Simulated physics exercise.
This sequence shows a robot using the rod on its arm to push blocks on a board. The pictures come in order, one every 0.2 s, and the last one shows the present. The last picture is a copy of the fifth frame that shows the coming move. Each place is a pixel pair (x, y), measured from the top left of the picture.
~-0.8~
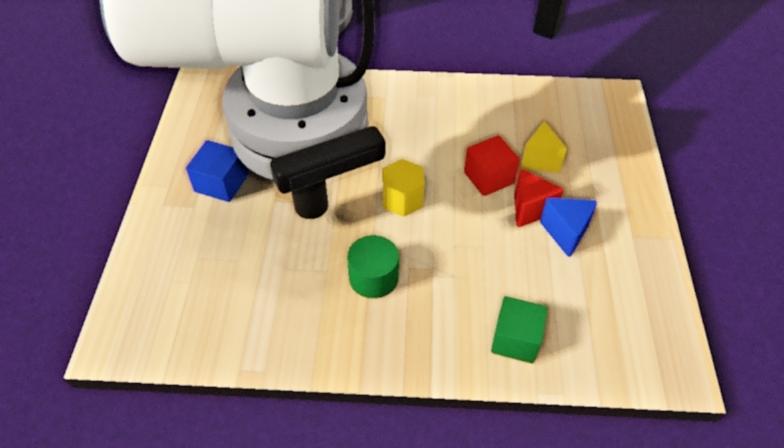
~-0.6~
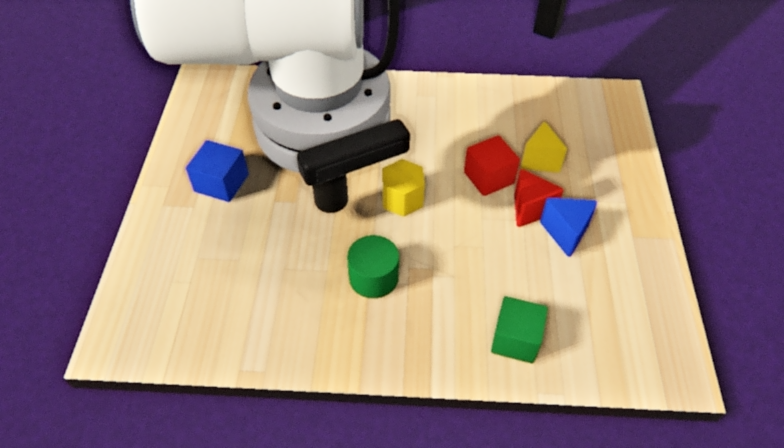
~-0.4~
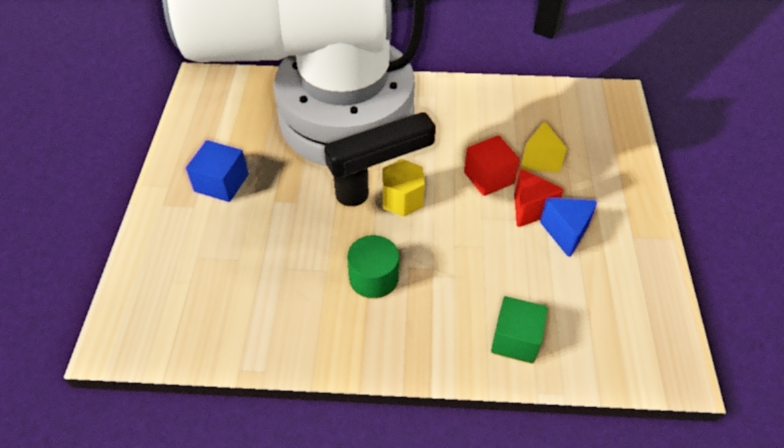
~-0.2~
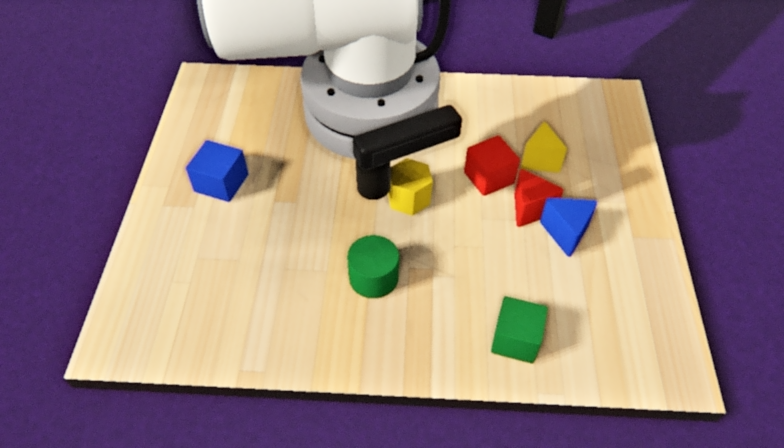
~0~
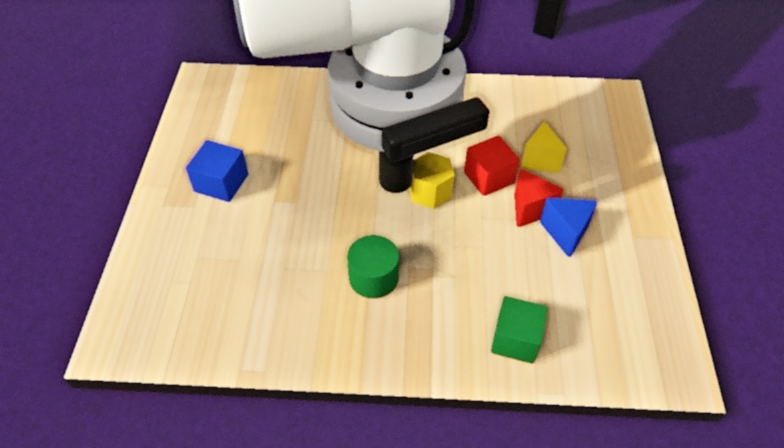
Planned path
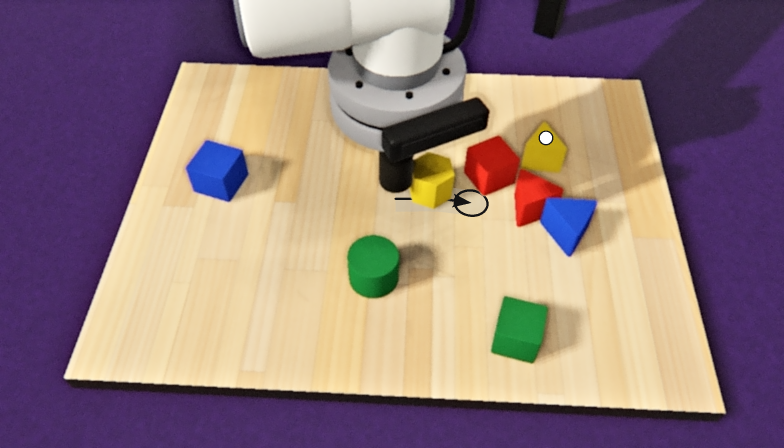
The clip opens on a robot arm holding a black rod over a wooden board scattered with red, yellow, blue and green blocks. The arm moves right, bringing the rod up beside the yellow hexagonal block, then pushes that block a short way right toward the red ones, while the other blocks stay still.
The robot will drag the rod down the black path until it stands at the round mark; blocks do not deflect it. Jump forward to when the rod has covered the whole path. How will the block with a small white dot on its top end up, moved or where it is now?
That block is shifted.
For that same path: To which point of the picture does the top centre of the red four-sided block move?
Just about (527, 141).
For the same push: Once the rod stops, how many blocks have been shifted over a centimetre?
The number of blocks that move over 1 cm is three or more.
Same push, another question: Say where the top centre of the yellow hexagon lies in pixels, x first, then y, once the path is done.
Close to (502, 162).
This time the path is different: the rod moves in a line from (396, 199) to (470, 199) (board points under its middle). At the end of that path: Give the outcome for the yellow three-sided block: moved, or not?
The answer is that it is displaced.
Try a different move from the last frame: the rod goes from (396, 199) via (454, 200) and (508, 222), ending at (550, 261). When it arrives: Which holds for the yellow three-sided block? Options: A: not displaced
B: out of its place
My pick is B.
Path on the board, from (396, 199) over (421, 199) and (446, 200) to (471, 203); the dot is on the yellow three-sided block.
On the path given first. Halfway along, rod (436, 181); yellow hexagon (468, 162), turned 25° anticlockwise; red four-sided block (503, 150).
At the end, rod (474, 185); yellow hexagon (502, 162), turned 45° anticlockwise; red four-sided block (527, 141), turned 20° anticlockwise; red three-sided block in place; yellow three-sided block (564, 130), turned 15° clockwise.
